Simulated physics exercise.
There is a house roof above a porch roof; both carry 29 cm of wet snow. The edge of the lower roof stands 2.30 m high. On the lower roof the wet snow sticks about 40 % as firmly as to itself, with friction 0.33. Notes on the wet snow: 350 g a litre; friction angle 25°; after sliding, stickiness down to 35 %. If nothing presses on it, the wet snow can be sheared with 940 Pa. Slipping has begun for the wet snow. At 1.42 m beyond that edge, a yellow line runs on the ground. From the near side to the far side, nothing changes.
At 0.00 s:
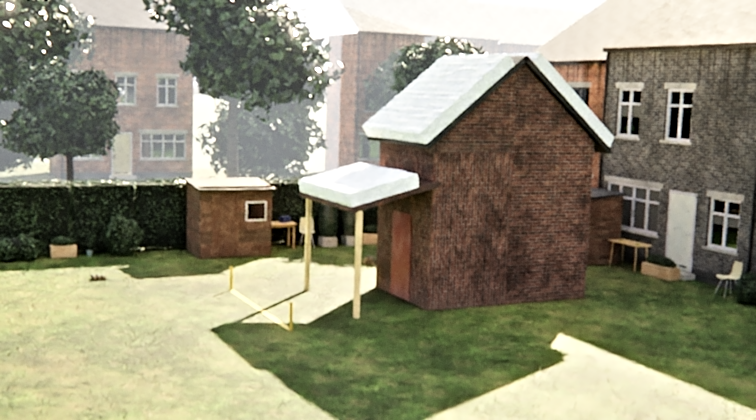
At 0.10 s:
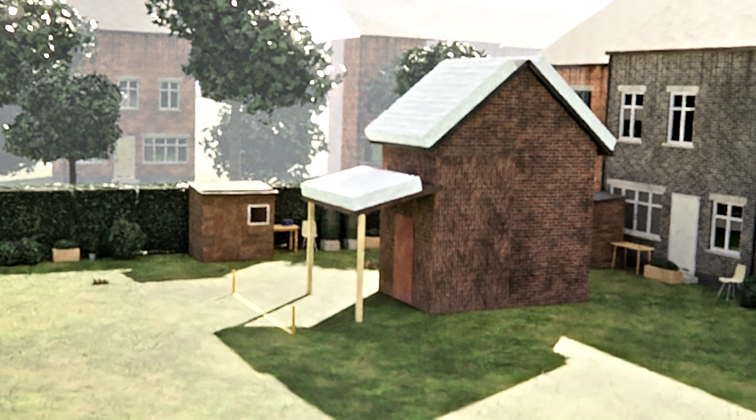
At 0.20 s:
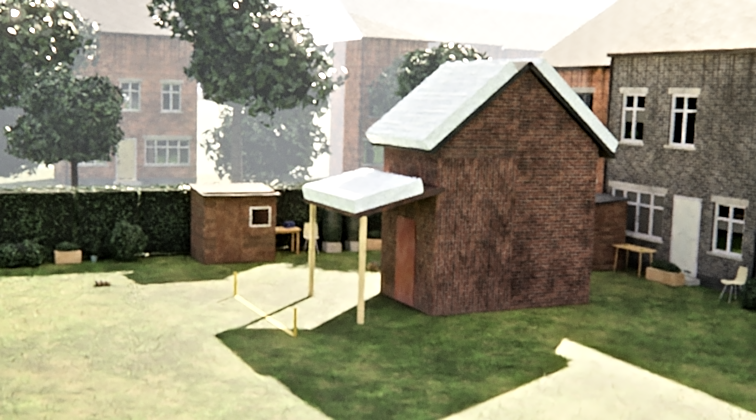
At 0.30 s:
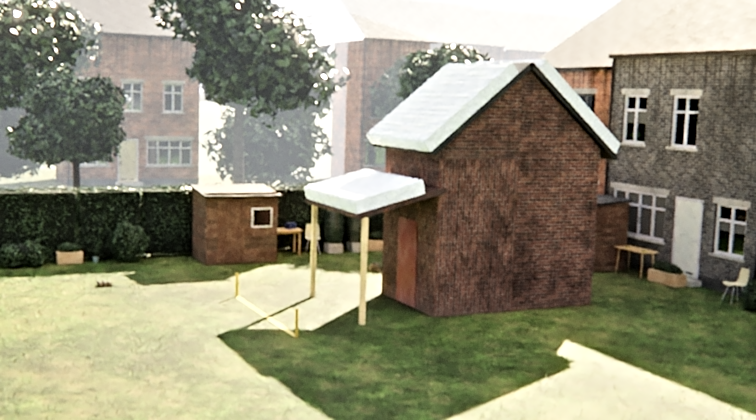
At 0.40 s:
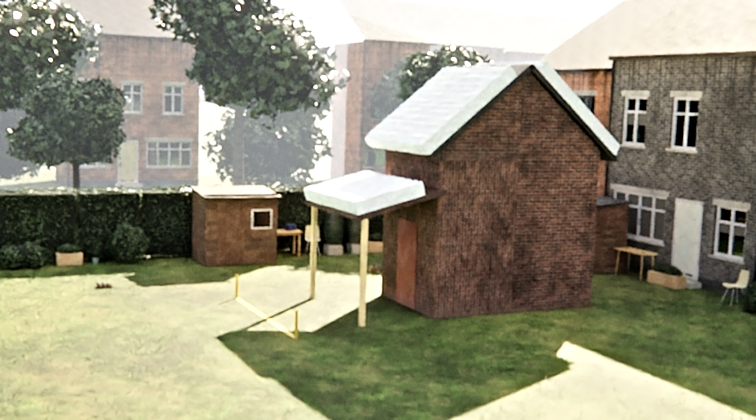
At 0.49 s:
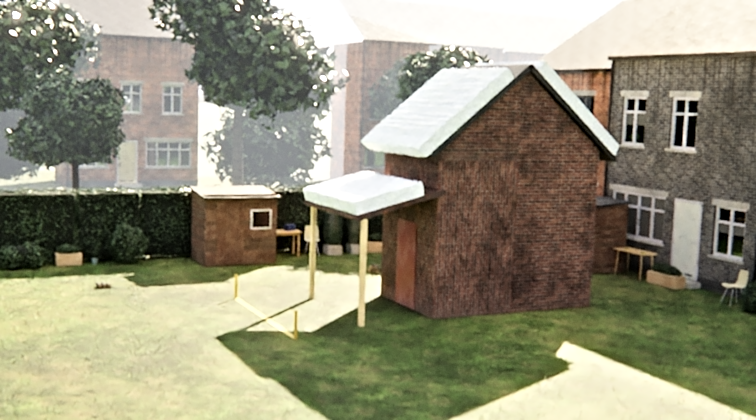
Brick outbuilding with pale snow-covered roofs standing in a sunlit garden, the snow on the upper roof shifting only very slightly.
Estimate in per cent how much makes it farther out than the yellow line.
Roughly 4 per cent makes it past the line.
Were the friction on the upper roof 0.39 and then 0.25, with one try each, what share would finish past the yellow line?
First try 16 per cent, second try 30 per cent.
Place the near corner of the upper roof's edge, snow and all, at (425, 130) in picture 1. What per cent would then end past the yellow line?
In that case it would be around 16 percent.
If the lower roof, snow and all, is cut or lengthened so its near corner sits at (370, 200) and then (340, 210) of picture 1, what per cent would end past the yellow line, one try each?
First 7 per cent, second 0 per cent.
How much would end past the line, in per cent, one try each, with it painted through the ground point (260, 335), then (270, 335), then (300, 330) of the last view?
The three tries give 0 %, 1 % and 10 % in turn.
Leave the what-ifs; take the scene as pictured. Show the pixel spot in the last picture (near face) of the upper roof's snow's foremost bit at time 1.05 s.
Near (401, 180).
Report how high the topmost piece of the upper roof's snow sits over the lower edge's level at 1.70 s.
Snow top above lower edge: Approx. 1.9 m.
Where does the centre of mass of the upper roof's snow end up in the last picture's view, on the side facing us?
(377, 216) or thereabouts.
After 1.05 s, none is below the lower edge and 0 % is past the line.
After 1.70 s, none is below the lower edge and 0 % is past the line.
After 2.35 s, none is below the lower edge and 0 % is past the line.
After 3.00 s, 28 % is below the lower edge and 0 % is past the line.
After 4.10 s, 29 % is below the lower edge and 4 % is past the line.
